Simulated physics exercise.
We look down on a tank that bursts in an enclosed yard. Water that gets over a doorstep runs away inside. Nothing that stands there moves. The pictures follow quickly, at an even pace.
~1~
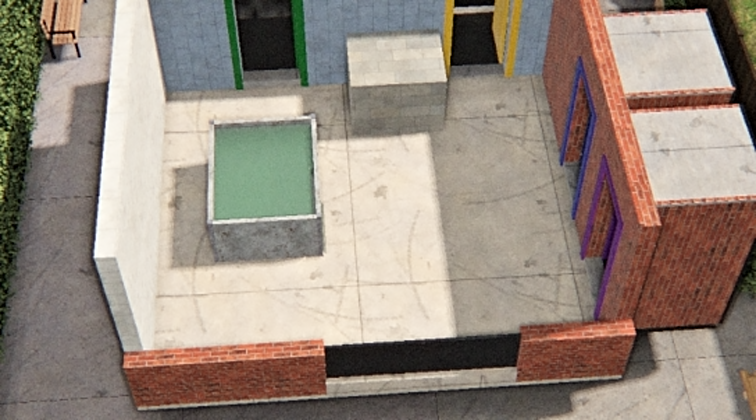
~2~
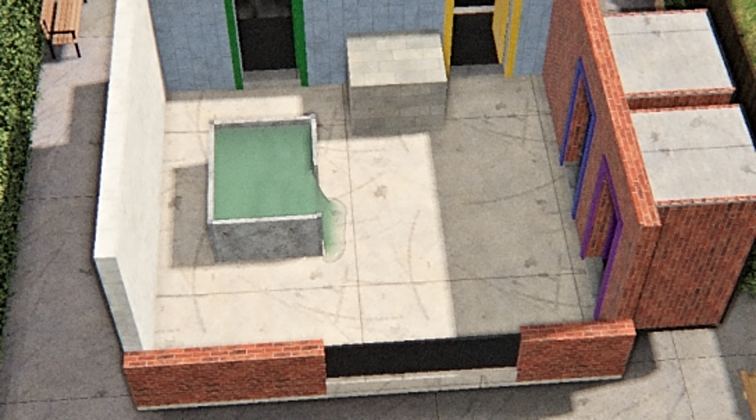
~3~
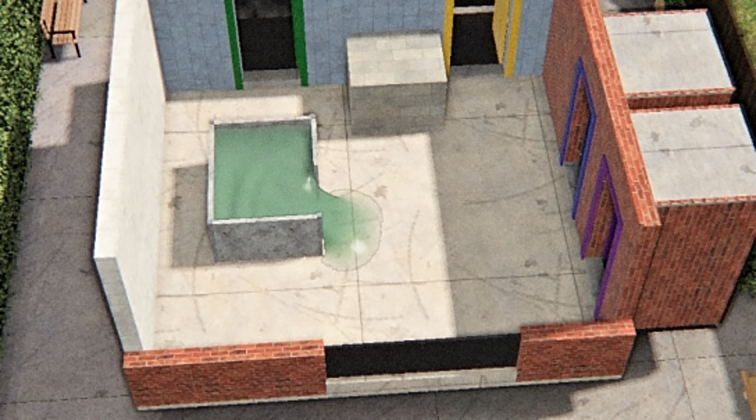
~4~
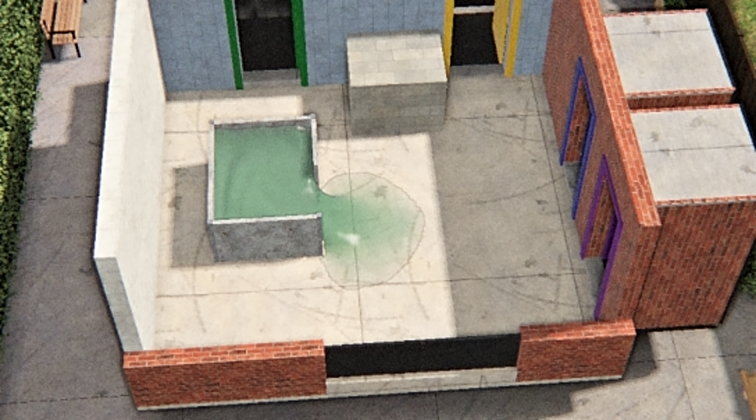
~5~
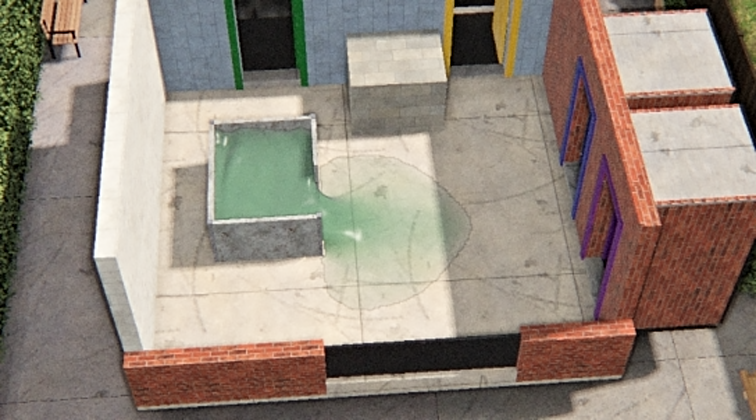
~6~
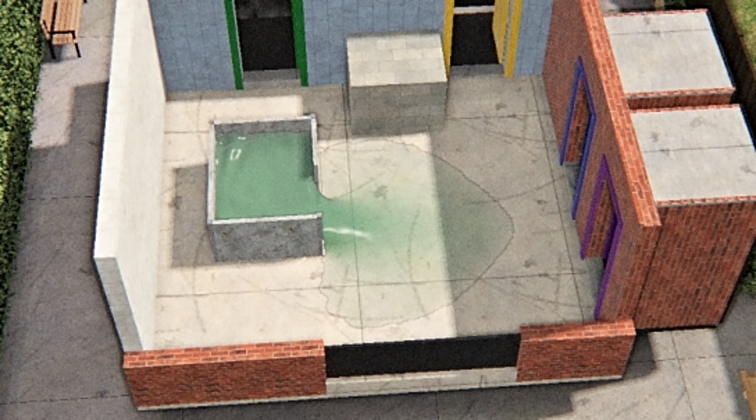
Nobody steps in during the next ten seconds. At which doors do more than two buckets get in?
The green door admits no more than that; the purple door lets in a lot; the blue door lets in a lot; the yellow door lets in a lot.
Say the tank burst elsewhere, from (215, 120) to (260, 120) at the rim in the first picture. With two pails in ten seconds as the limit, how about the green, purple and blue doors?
One by one: Green goes over, purple floods, blue stays under.
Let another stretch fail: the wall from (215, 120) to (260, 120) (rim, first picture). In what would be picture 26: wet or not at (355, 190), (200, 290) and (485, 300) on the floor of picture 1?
In turn: Flooded, covered, free of water.
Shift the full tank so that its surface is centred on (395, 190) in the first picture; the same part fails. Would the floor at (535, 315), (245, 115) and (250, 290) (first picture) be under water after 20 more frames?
As listed: Awash, dry, not flooded.
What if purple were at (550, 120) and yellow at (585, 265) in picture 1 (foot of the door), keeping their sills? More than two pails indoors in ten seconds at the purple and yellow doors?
Purple door passes that mark; yellow door passes that mark.
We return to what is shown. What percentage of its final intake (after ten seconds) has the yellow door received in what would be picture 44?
Some 40 per cent.
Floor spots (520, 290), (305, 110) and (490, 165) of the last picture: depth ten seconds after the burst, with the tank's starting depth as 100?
Roughly 10, 2 and 8 per cent, in turn.
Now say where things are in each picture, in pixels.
In the first picture, the tank at (264, 172) is whole and still.
In the second picture, water pours out at (317, 214) and has run to (335, 256).
In the third picture, the front is at (374, 210), out from the gap at (317, 216).
In the fourth picture, the front is at (416, 214), out from the gap at (317, 218).
In the fifth picture, the front is at (464, 231), out from the gap at (317, 218).
In the sixth picture, water pours out at (317, 218) and has run to (507, 233).
A moment on, water covers 50 % of the floor; the green door not reached, the purple door under two buckets in, the blue door under two buckets in, the yellow door not reached.
Next, water covers 55 % of the floor; the green door not reached, the purple door over two buckets in, the blue door far over two buckets in, the yellow door not reached.
Then, water covers 55 % of the floor; the green door not reached, the purple door far over two buckets in, the blue door far over two buckets in, the yellow door under two buckets in.
Later, water covers 60 % of the floor; the green door not reached, the purple door far over two buckets in, the blue door far over two buckets in, the yellow door over two buckets in.
In the end, water covers 80 % of the floor; the green door not reached, the purple door far over two buckets in, the blue door far over two buckets in, the yellow door far over two buckets in.
